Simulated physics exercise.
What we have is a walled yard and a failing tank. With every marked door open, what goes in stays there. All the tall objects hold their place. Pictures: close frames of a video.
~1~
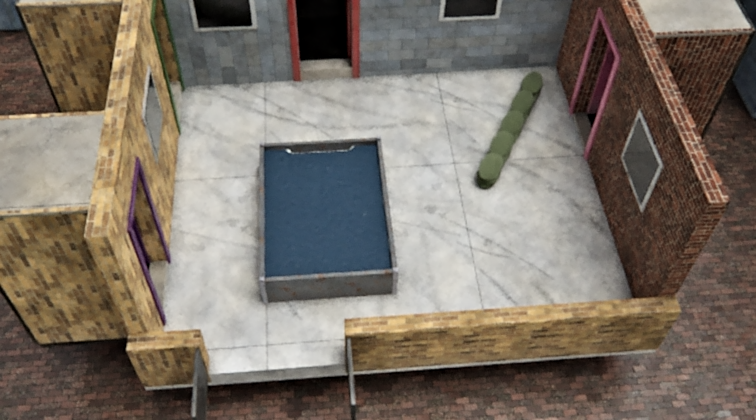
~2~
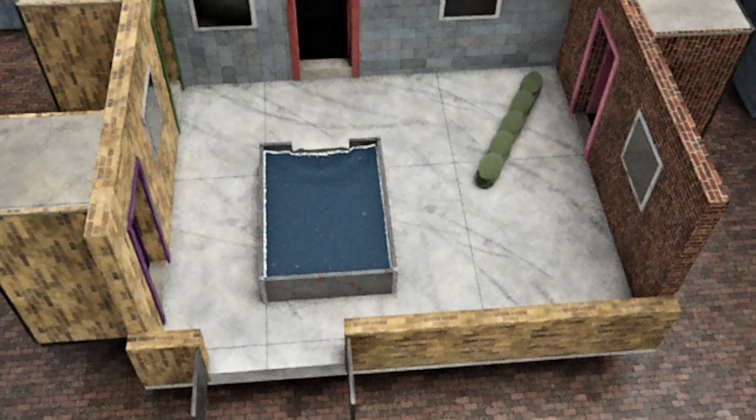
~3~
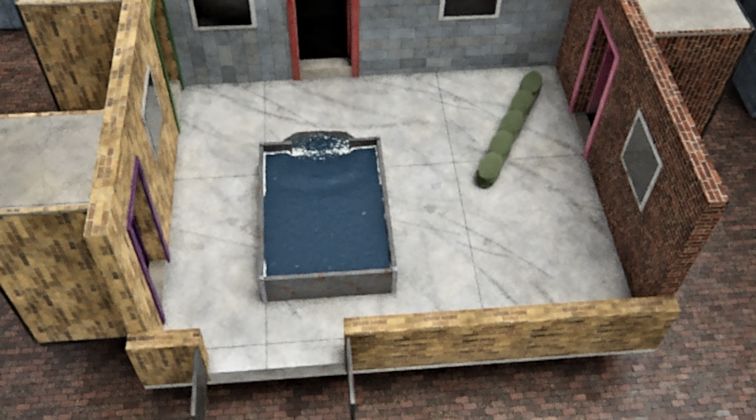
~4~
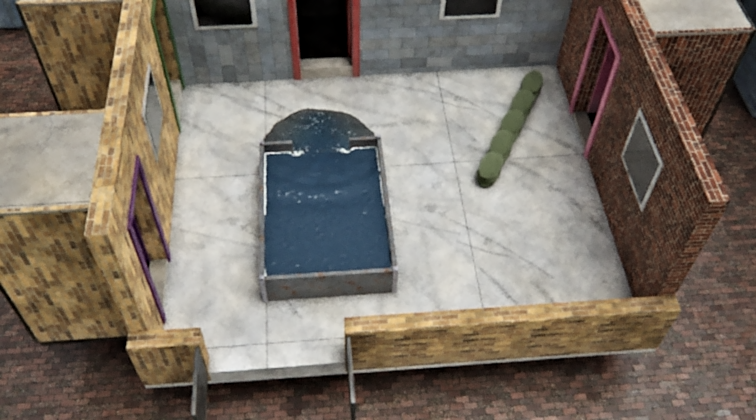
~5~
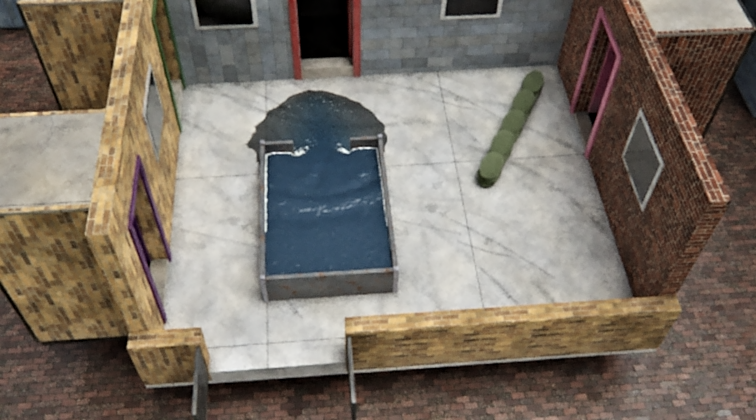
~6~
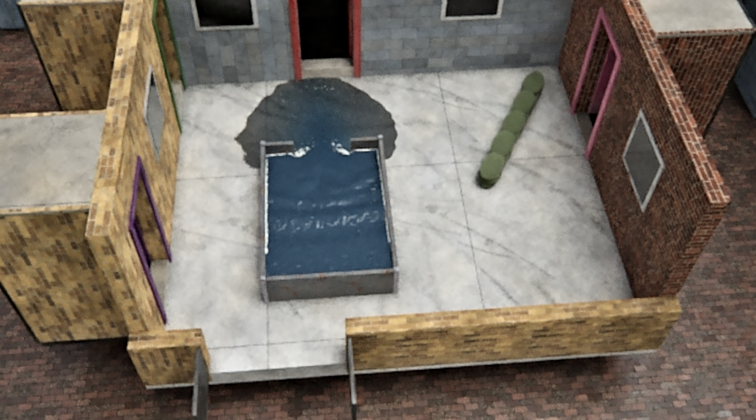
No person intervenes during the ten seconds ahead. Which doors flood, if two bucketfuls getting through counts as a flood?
The red door does not flood; the pink door does not flood; the green door does not flood; the purple door does not flood.
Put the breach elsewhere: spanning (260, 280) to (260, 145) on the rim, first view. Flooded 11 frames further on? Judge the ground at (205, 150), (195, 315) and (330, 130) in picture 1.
In turn: Inundated, then inundated, then untouched.
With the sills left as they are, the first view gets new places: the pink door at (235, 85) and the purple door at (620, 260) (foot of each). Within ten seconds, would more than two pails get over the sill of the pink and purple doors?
I reckon the pink door breaks the limit, and the purple door is safe.
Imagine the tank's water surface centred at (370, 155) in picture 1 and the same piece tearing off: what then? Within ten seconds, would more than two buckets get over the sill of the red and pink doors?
Result - red: Past the limit; pink: Short of the limit.
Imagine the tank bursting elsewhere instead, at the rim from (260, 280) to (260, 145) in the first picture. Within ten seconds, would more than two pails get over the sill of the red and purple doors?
The red one takes less, the purple one passes that mark.
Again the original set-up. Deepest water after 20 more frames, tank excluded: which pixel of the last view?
Near (185, 94).
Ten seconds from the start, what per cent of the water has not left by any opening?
88 percent or thereabouts.
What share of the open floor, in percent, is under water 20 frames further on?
It comes out near 40 percent.
A moment on, water covers 15 % of the floor; the red door wet at the sill, nothing in, the pink door not reached, the green door not reached, the purple door not reached.
Next, water covers 20 % of the floor; the red door wet at the sill, nothing in, the pink door not reached, the green door wet at the sill, nothing in, the purple door not reached.
Then, water covers 40 % of the floor; the red door wet at the sill, nothing in, the pink door not reached, the green door under two buckets in, the purple door not reached.
Later, water covers 65 % of the floor; the red door wet at the sill, nothing in, the pink door wet at the sill, nothing in, the green door under two buckets in, the purple door wet at the sill, nothing in.
In the end, water covers 80 % of the floor; the red door wet at the sill, nothing in, the pink door wet at the sill, nothing in, the green door under two buckets in, the purple door wet at the sill, nothing in.
